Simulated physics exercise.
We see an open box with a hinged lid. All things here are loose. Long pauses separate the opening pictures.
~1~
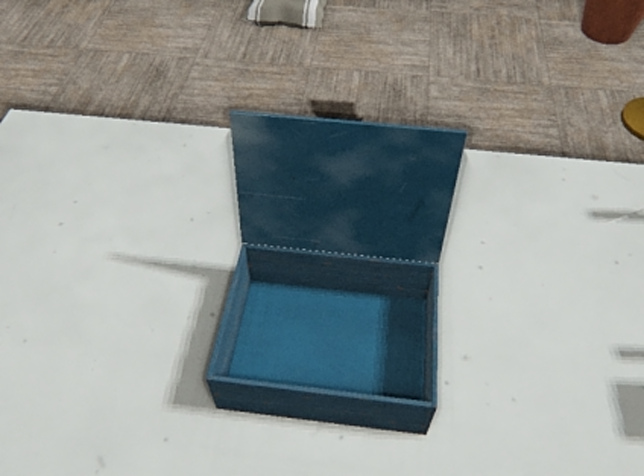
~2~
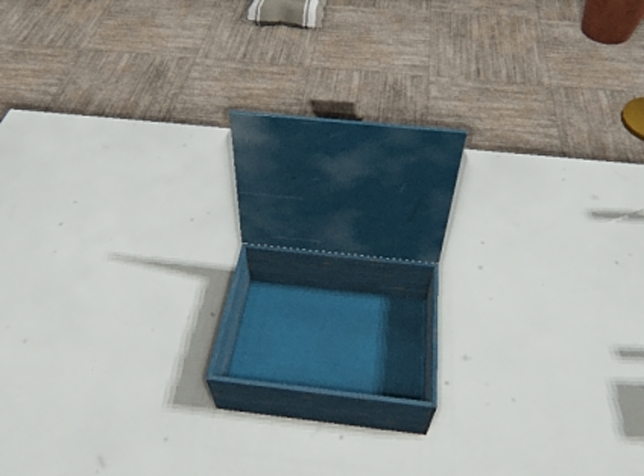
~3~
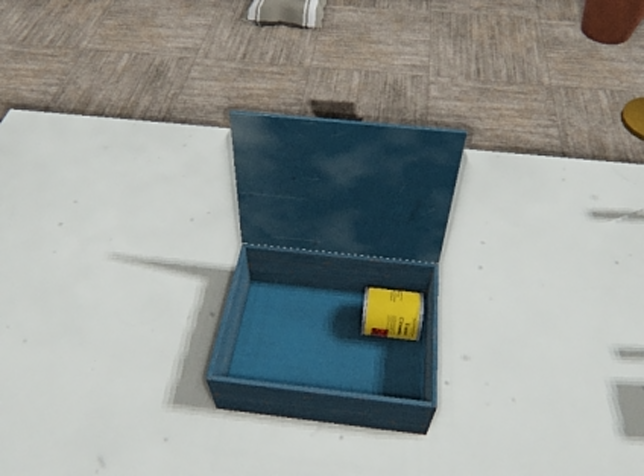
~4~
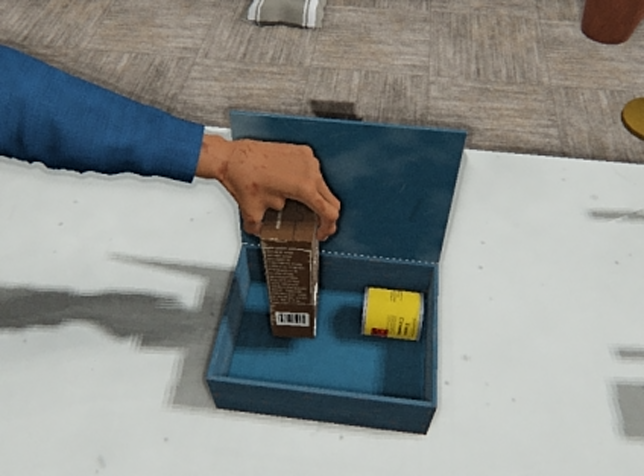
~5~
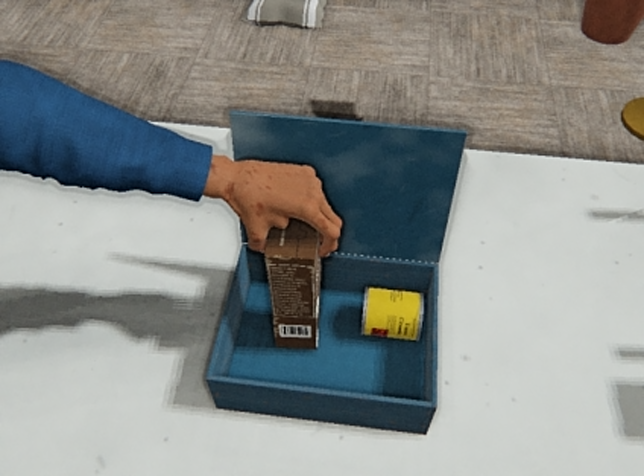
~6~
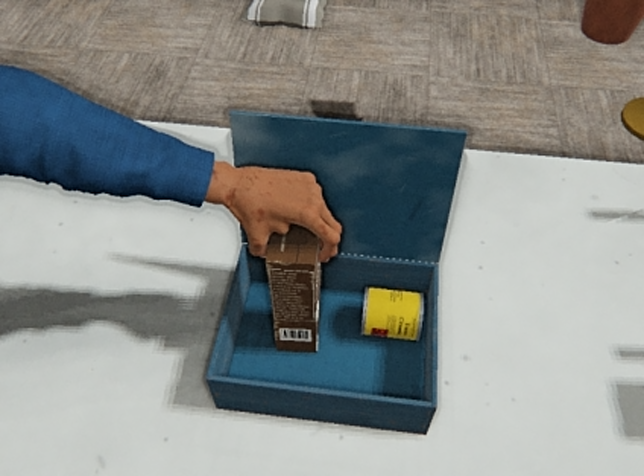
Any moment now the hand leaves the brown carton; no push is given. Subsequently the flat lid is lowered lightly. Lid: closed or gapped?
Ah, the box isn't closed after all.
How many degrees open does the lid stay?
About 20° above the rim.
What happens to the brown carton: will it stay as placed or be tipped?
As it turns out, it changes its angle.
Then, 1.20 s on from there, lid 88° above the rim.
Then, 1.60 s on from there, lid 61° above the rim; brown carton turned 7° from how it was put near (296, 298).
Then, 1.80 s on from there, lid 39° above the rim; brown carton turned 31° from how it was put near (291, 331).
Then, 1.90 s on from there, lid 23° above the rim; brown carton turned 51° from how it was put near (287, 353).
In the end, lid 20° above the rim; toppled in the box, brown carton; yellow tin unmoved. At the end, from the last picture's camera, brown carton near (289, 345).
